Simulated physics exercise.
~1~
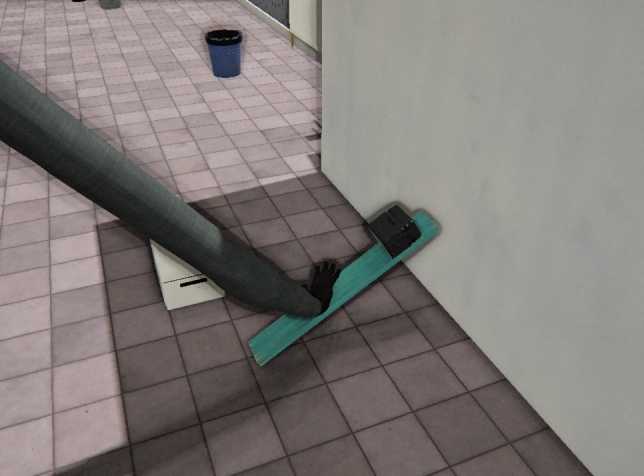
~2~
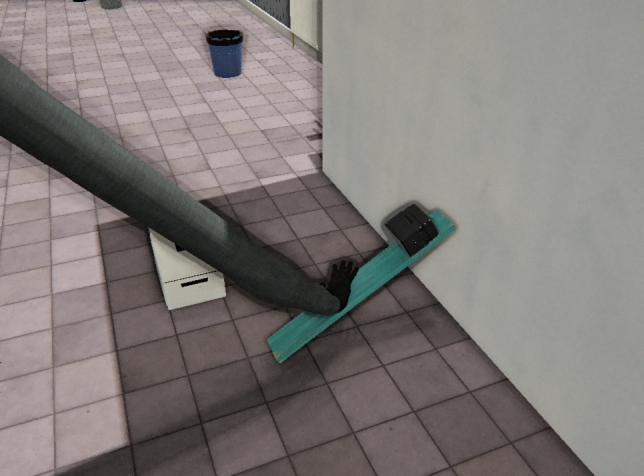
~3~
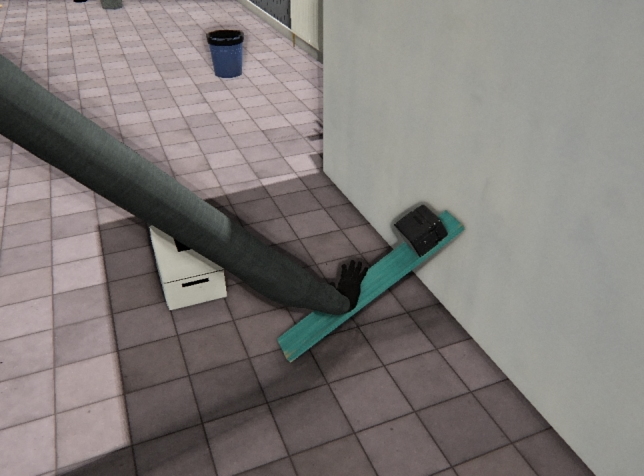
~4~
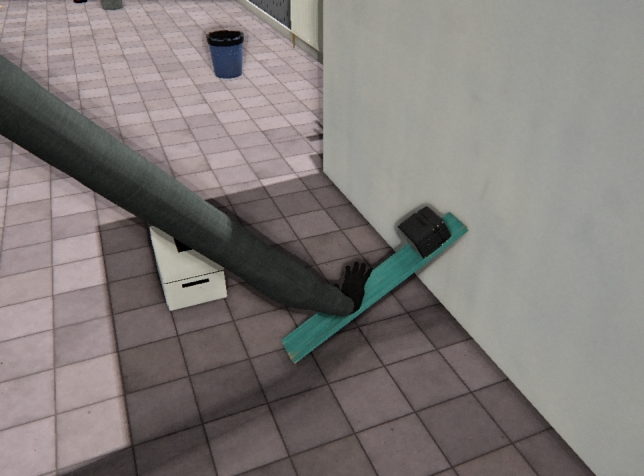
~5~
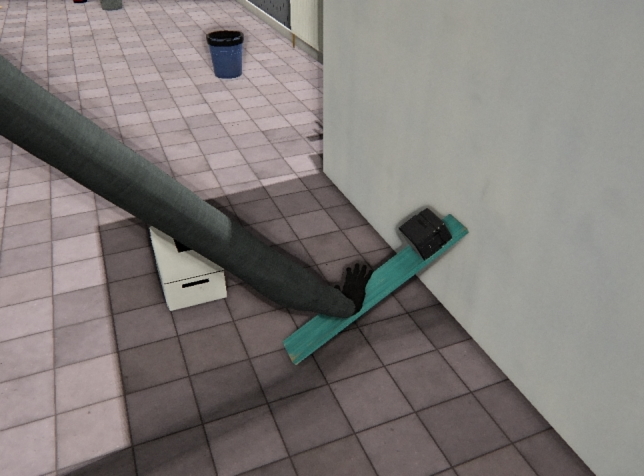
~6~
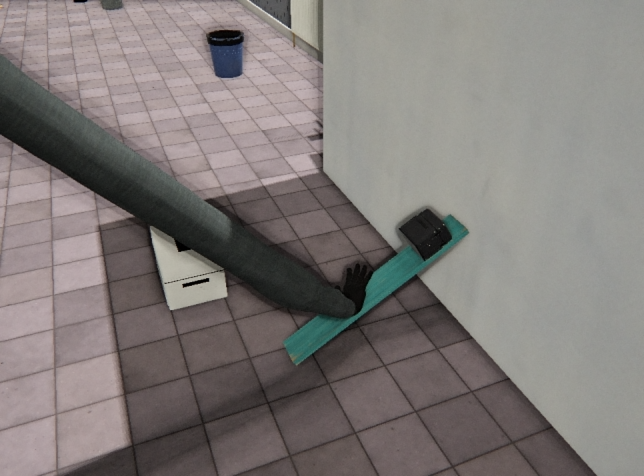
A dark-gloved hand slides a turquoise plank to the right until it leans on the wall.
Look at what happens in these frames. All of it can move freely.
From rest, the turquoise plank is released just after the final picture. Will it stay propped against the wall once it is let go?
It fails to stand.
Then, 0.30 s later than the last frame, turquoise plank sunk by 15° near (364, 310).
Then, 0.40 s later than the last frame, turquoise plank sunk by 31° near (357, 335).
Then, 0.50 s later than the last frame, turquoise plank sunk by 30° near (358, 330).
When it is over, moved from the start, turquoise plank; white toolbox as before. End places, in pixels of the last picture, turquoise plank near (358, 333). The plank gives way.
